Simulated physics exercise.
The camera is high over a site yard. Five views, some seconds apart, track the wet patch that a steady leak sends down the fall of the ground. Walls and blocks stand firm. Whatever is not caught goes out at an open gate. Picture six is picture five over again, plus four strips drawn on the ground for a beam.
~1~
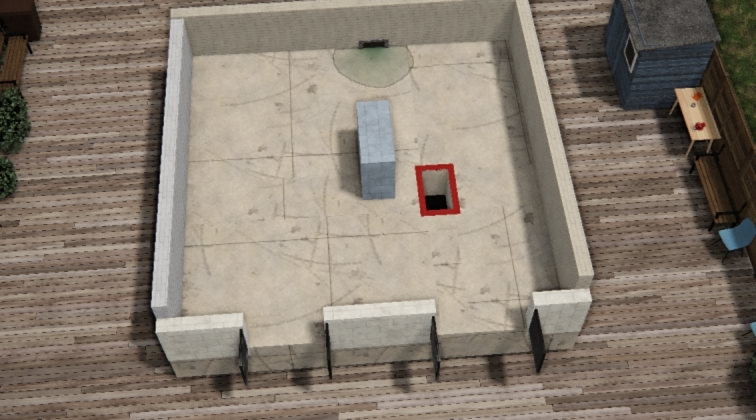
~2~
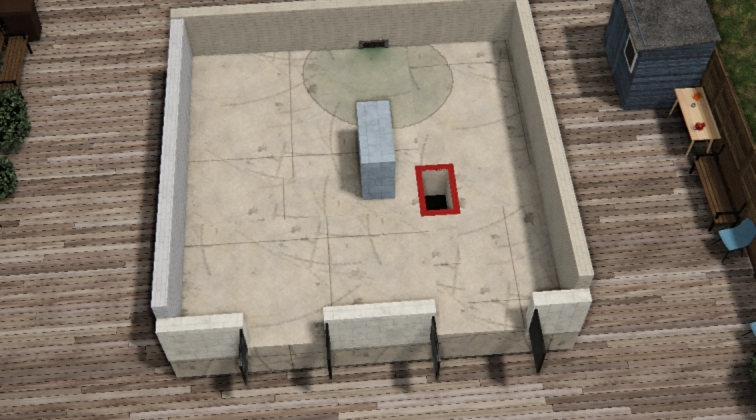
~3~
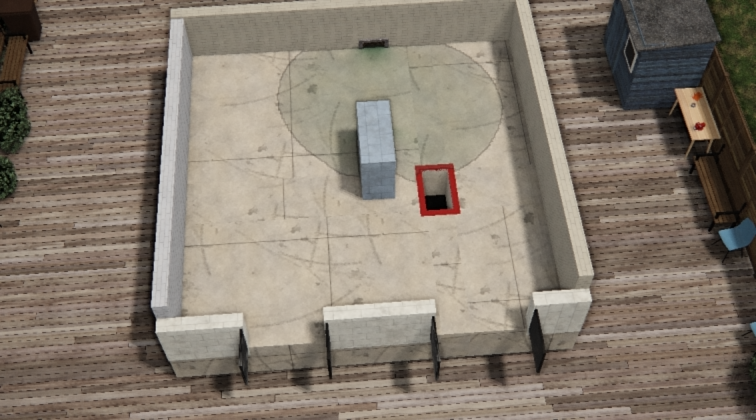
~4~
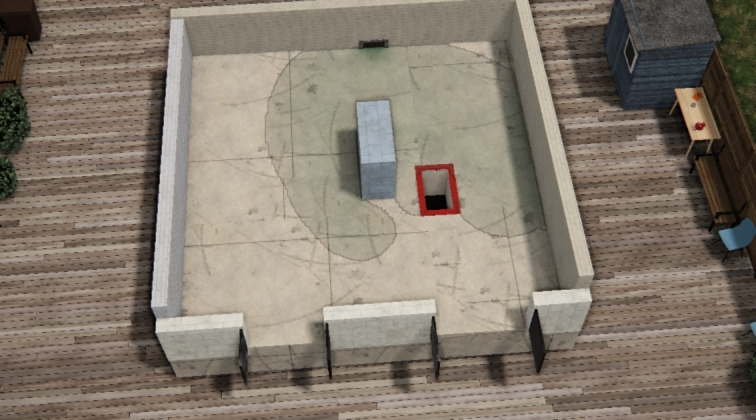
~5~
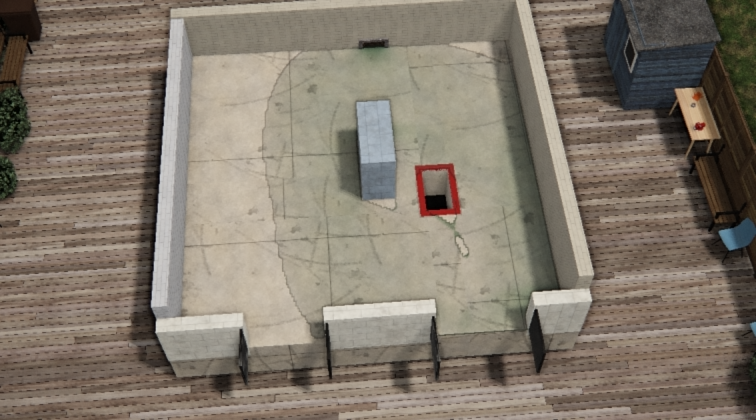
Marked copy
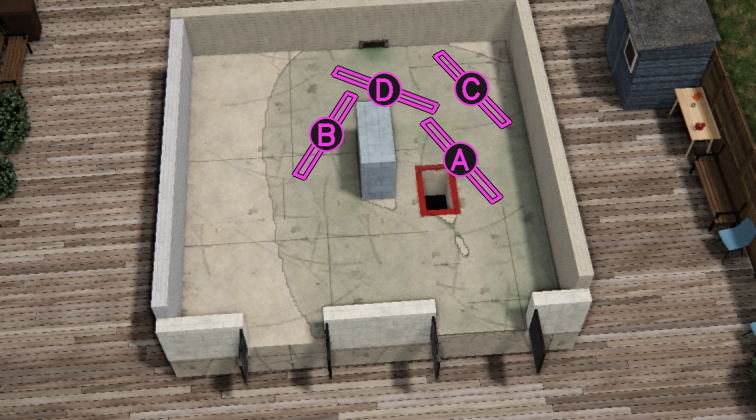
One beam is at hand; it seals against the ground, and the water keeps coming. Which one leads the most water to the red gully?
Use position A.
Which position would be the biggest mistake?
Position D.
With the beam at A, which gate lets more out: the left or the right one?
More leaves on the right.
On the marked copy, A from (426, 121) to (496, 199); B from (299, 176) to (351, 94); C from (438, 54) to (505, 124); D from (335, 71) to (435, 108).
With A, about 24 % of the stream goes into the red gully, about 76 % out by the gates.
With B, about 17 % of the stream goes into the red gully, about 83 % out by the gates.
With C, about 16 % of the stream goes into the red gully, about 84 % out by the gates.
With D, about 3 % of the stream goes into the red gully, about 97 % out by the gates.
